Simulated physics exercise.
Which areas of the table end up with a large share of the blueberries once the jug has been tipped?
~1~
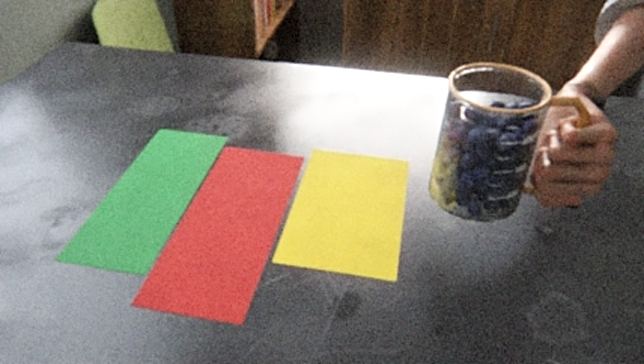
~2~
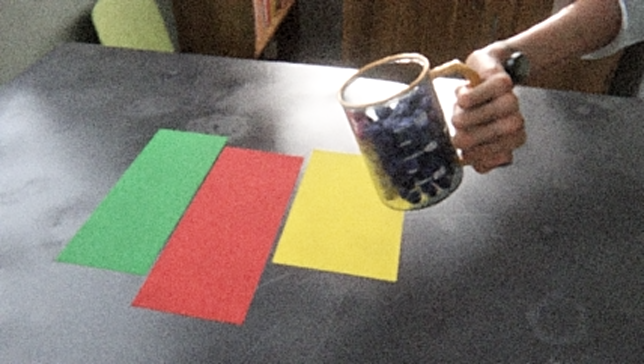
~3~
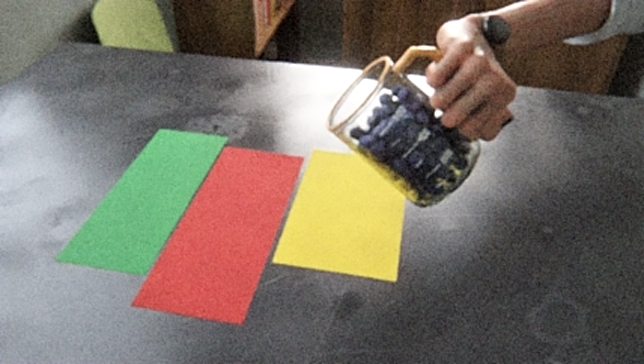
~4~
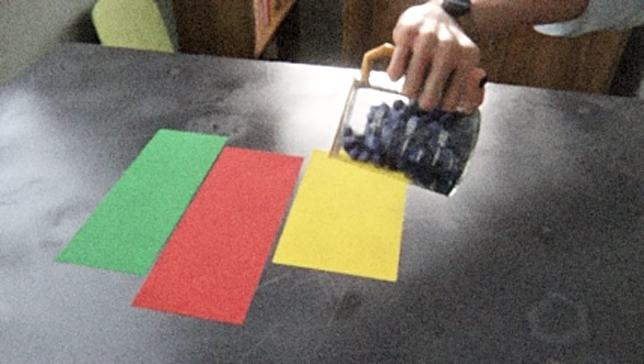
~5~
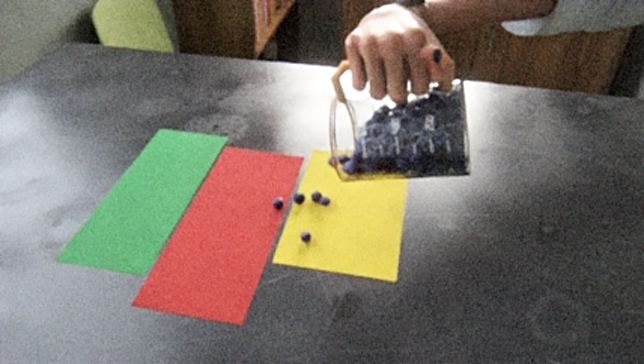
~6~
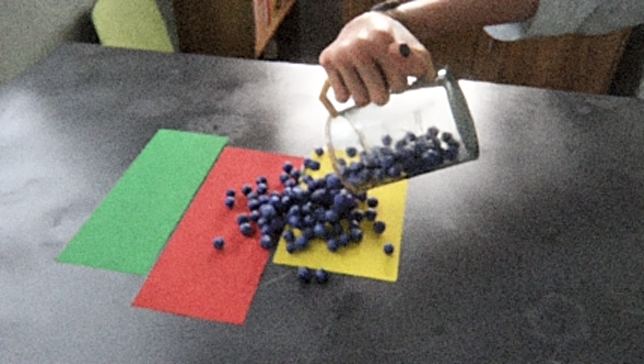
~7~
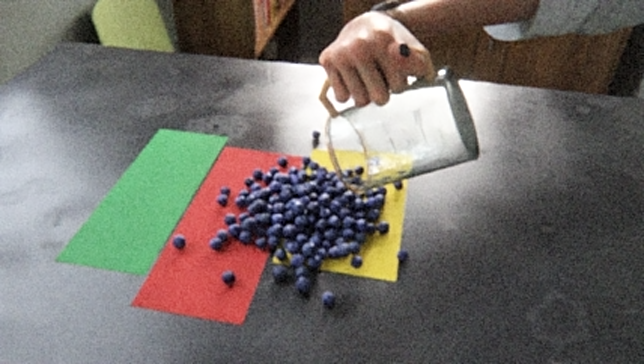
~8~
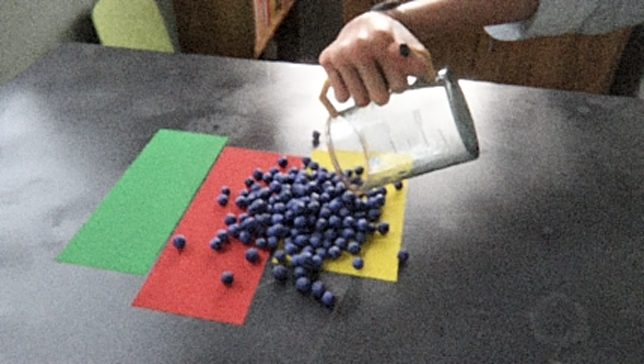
The yellow and red mats both receive a large share of the blueberries. The green mat stays essentially clear, and only a few berries rest on the bare table.
